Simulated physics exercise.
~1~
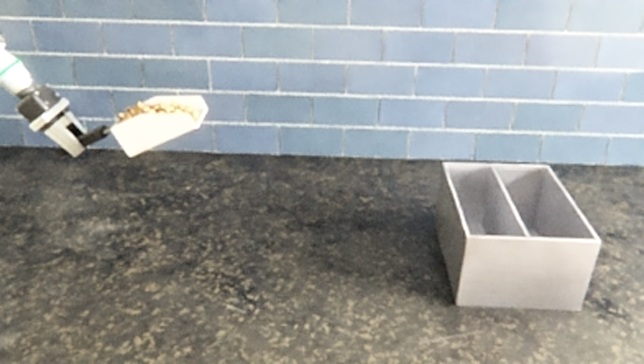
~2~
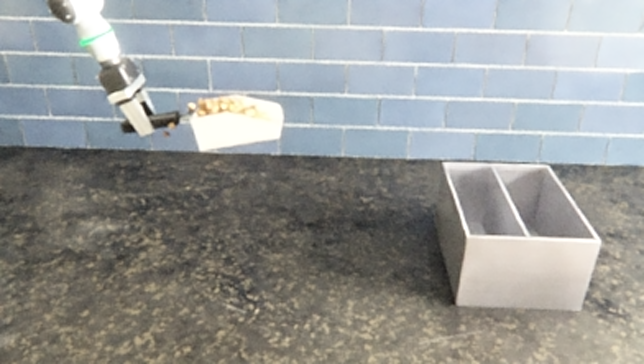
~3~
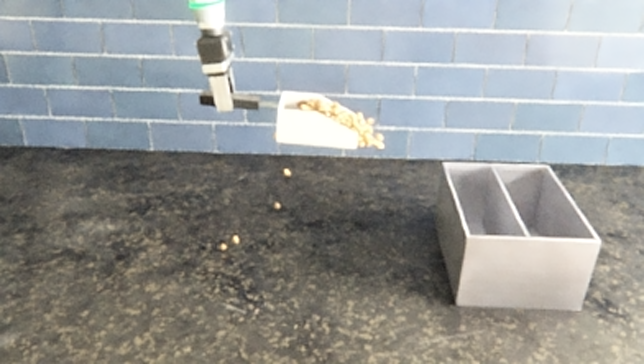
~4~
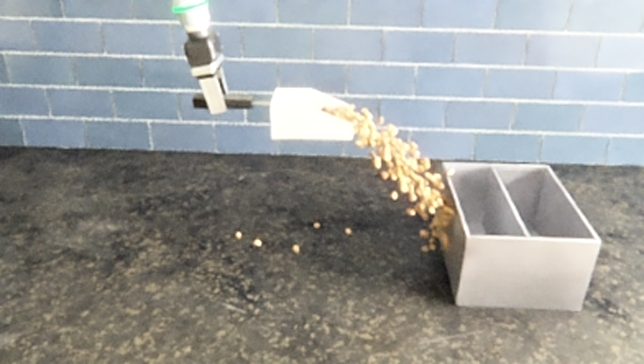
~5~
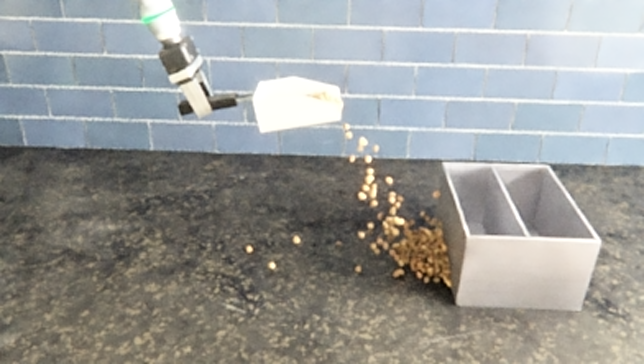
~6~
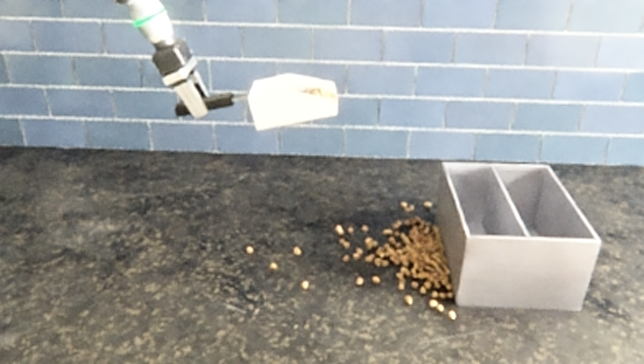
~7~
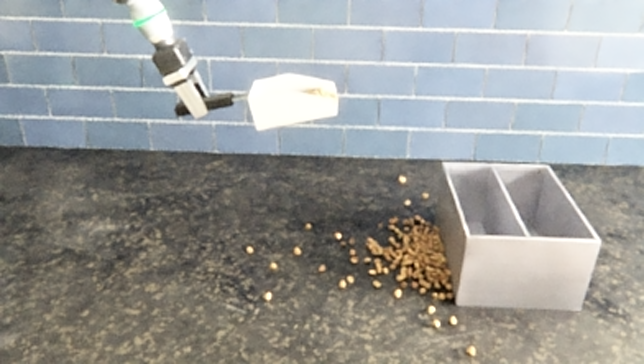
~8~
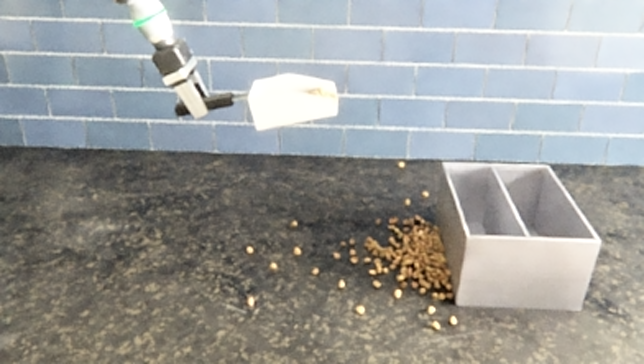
A robotic arm reaches in from the upper left, holding a white scoop heaped with small tan beans above a dark speckled countertop, seen from the front and slightly above. A grey open bin with a dividing wall stands at the right, before a blue brick-tiled wall. The arm carries the scoop rightward and tips it forward, and a few beans drop early. A thick stream then pours off short of the bin as the scoop draws back left and tilts back. The beans pile against the bin's left side and scatter around it, while the scoop stops, still holding some.
